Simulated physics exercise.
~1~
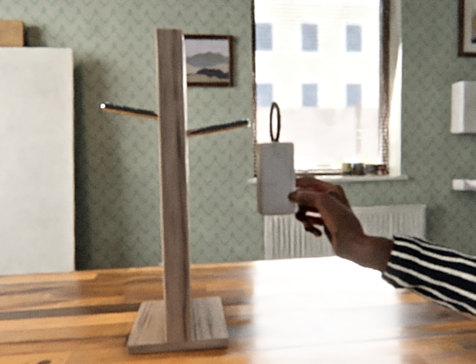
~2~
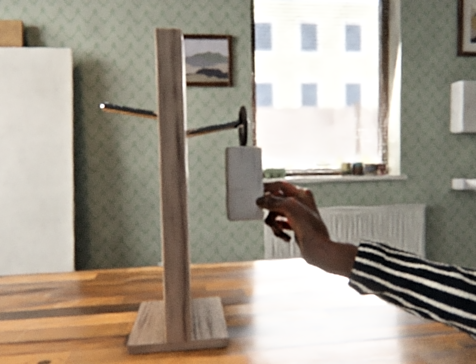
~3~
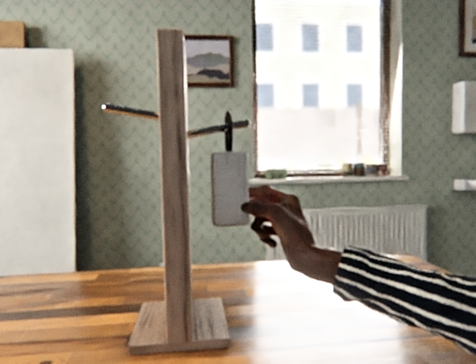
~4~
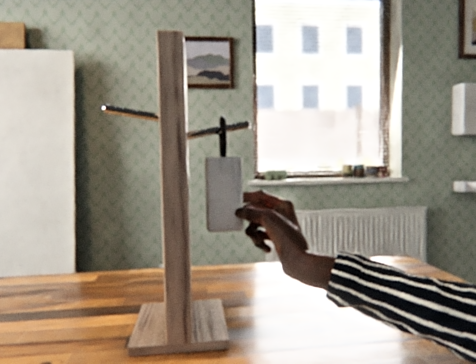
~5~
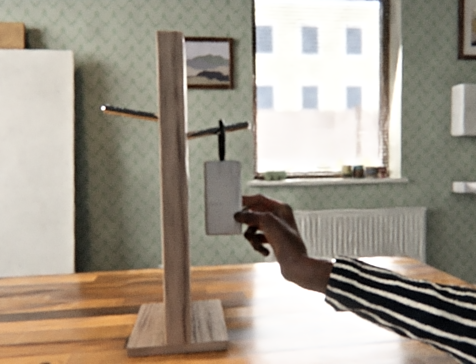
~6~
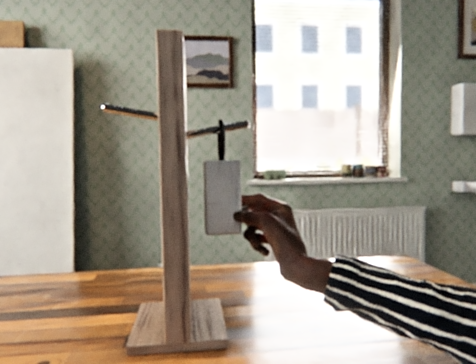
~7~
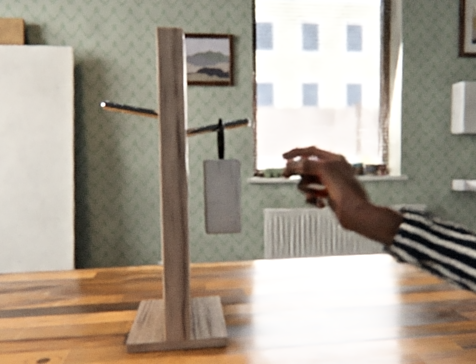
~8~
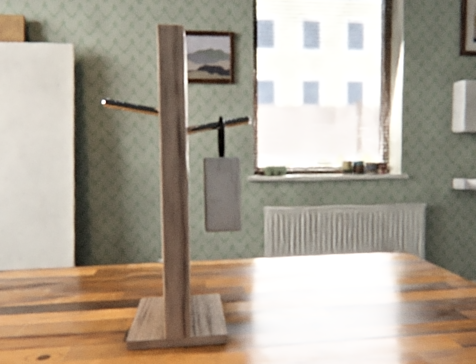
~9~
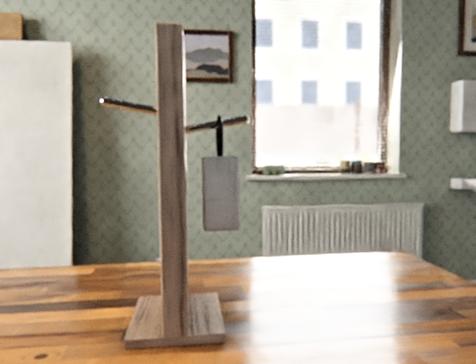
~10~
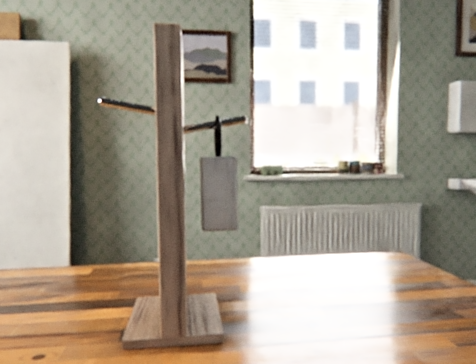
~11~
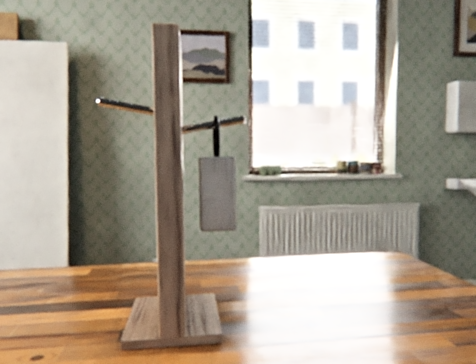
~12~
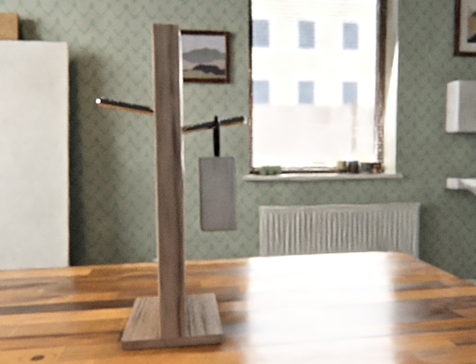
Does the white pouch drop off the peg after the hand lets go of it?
No, the white pouch stays hanging on the peg after the hand draws away.
